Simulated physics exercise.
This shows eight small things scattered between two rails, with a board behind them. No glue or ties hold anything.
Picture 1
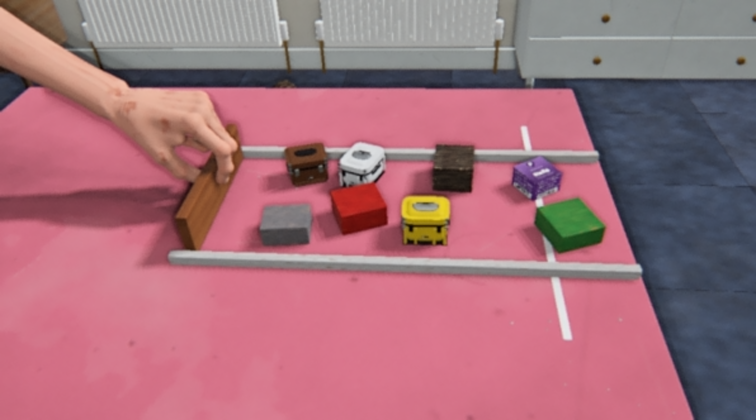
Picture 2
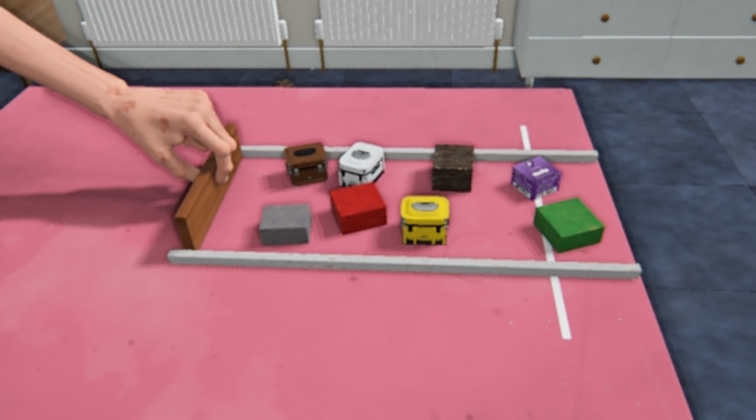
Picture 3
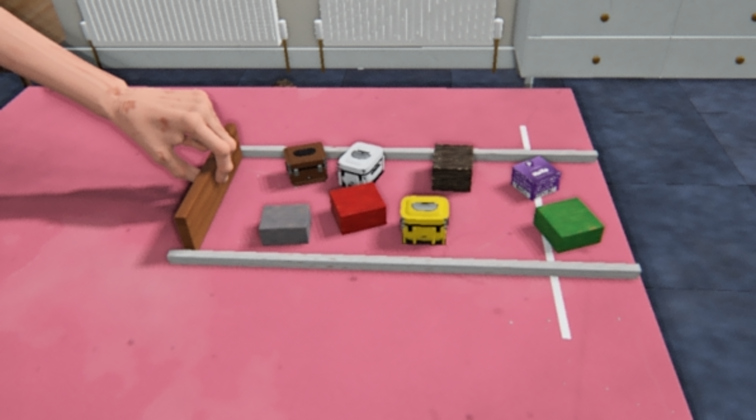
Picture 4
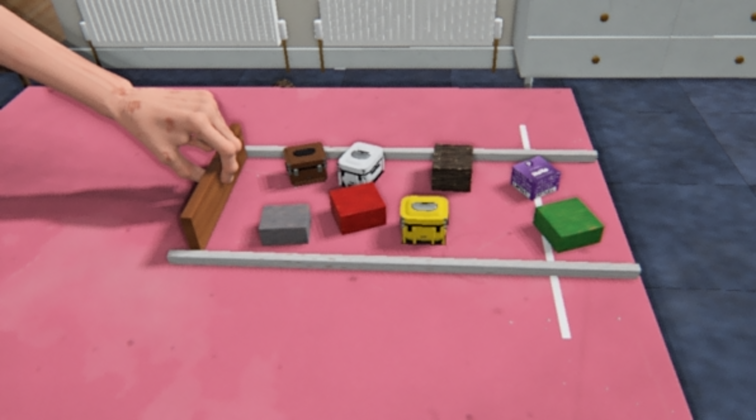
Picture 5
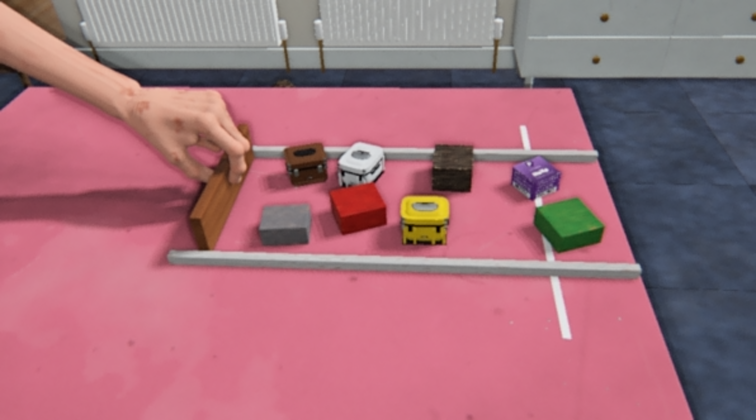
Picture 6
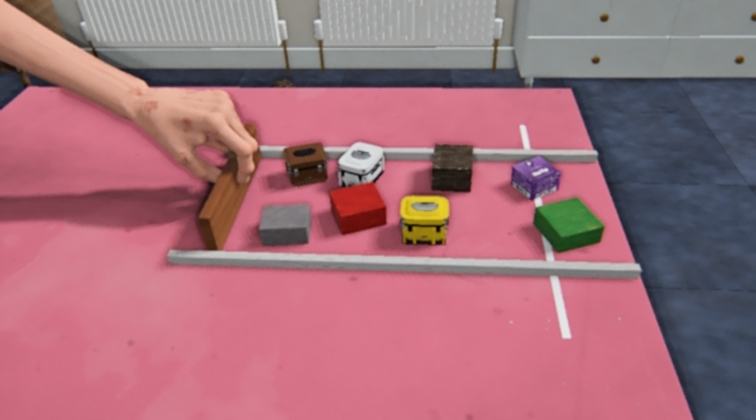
On a pink table, a hand slides a wooden board slightly right toward small scattered objects.
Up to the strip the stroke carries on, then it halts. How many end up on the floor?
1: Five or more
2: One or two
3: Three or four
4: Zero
Three or four (3).
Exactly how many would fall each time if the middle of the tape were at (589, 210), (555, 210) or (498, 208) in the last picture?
Going through them in order, you'd see 5, 4 and 1.
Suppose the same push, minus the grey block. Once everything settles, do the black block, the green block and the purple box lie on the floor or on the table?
Black block gone, green block gone, purple box gone.
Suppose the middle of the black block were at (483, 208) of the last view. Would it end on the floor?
What happens is that the black block rests there.
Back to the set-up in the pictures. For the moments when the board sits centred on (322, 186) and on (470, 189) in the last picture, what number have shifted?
By the first moment it's 4, by the second it's 8.
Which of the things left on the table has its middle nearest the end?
The yellow case.
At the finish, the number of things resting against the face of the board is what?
That number would be 3.
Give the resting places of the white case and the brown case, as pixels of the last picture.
The one named first is at (593, 169), the next at (556, 171).
Soon after, none off yet; green block at rest near (568, 224); purple box at rest near (536, 178); black block at rest near (453, 168).
After that, none off yet; green block at rest near (570, 224); purple box displaced about its own width near (581, 183); black block displaced well along near (537, 168).
In the end, the number that fall off is three or four; gone, black block, purple box and green block.
